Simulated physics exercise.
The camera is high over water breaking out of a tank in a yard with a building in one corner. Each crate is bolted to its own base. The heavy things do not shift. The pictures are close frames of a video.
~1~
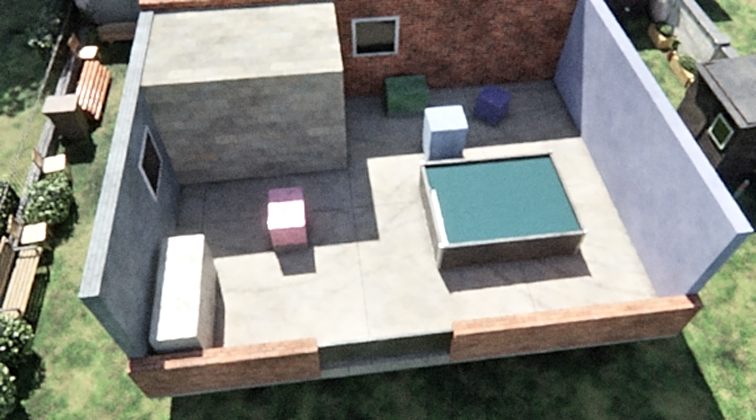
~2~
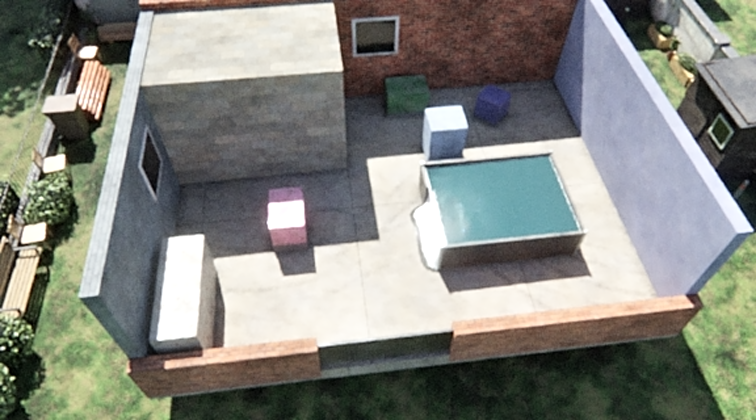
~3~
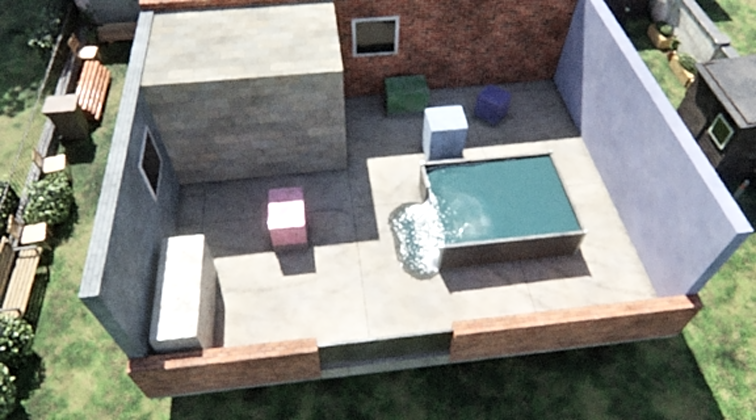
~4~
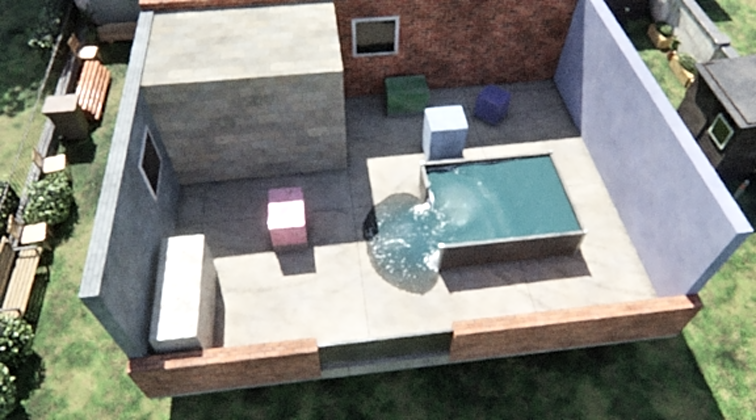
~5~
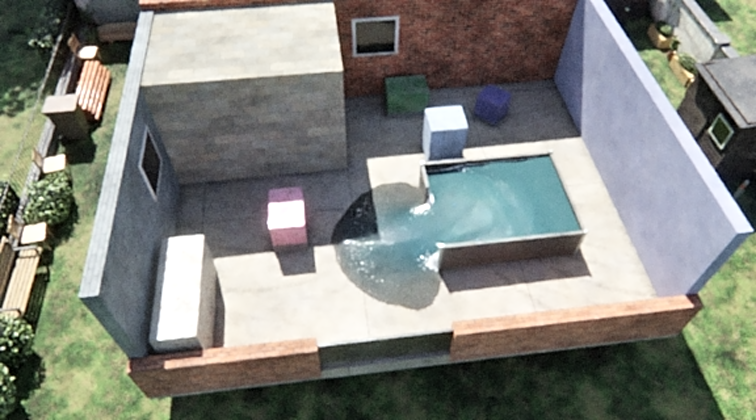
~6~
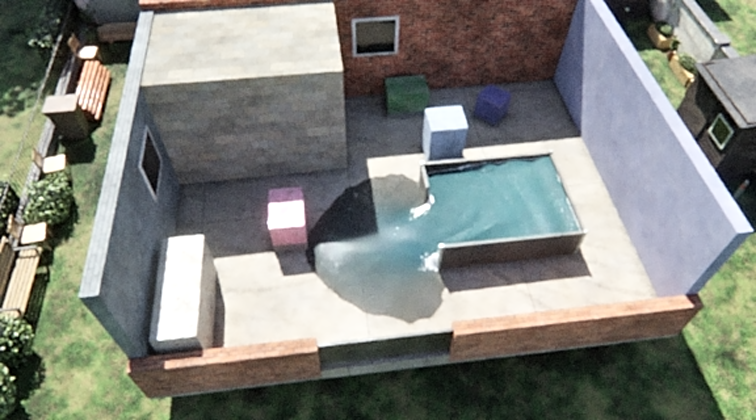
At the start, a rectangular tank of still, teal water stands whole in a walled yard with a block building in one corner. Water then bursts out of the tank's left side in a foaming rush and fans across the paving, spreading leftward as a widening dark pool near the pink box.
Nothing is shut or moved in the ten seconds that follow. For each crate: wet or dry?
The green crate stays dry; the blue crate stays dry; the pink crate gets wet.
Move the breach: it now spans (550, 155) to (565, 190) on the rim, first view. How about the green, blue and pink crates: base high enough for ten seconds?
One by one: Green gets wet; blue takes water; pink keeps dry.
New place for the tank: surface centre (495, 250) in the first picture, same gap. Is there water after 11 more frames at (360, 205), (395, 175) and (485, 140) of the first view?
In that order: Clear, no water, clear.
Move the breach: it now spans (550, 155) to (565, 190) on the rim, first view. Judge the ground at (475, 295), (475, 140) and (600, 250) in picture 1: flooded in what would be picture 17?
In that order: Not flooded, not flooded, flooded.
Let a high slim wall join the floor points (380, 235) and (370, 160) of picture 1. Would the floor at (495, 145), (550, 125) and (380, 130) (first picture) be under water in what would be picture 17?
One after the other: Free of water, no water, under water.
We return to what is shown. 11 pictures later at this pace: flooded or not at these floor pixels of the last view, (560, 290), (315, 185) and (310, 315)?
As listed: No water, wet, under water.
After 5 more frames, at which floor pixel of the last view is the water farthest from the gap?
Near (202, 263).
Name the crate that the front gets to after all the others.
That is the one in blue.
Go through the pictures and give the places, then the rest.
In the first picture, the water tank at (499, 199) is whole and still.
In the second picture, the front is at (417, 210), out from the gap at (433, 231).
In the third picture, water pours out at (433, 231) and has run to (397, 212).
In the fourth picture, water pours out at (433, 231) and has run to (368, 222).
In the fifth picture, the front is at (337, 238), out from the gap at (433, 231).
In the sixth picture, the front is at (309, 243), out from the gap at (433, 231).
A moment on, water covers 30 % of the floor; the green crate not reached, the blue crate not reached, the pink crate water round its plinth.
Next, water covers 35 % of the floor; the green crate not reached, the blue crate not reached, the pink crate water round its plinth.
Then, water covers 45 % of the floor; the green crate not reached, the blue crate not reached, the pink crate water round its plinth.
Later, water covers 55 % of the floor; the green crate water round its plinth, the blue crate not reached, the pink crate water round its plinth.
In the end, water covers 85 % of the floor; the green crate stayed above the water, the blue crate stayed above the water, the pink crate was topped.
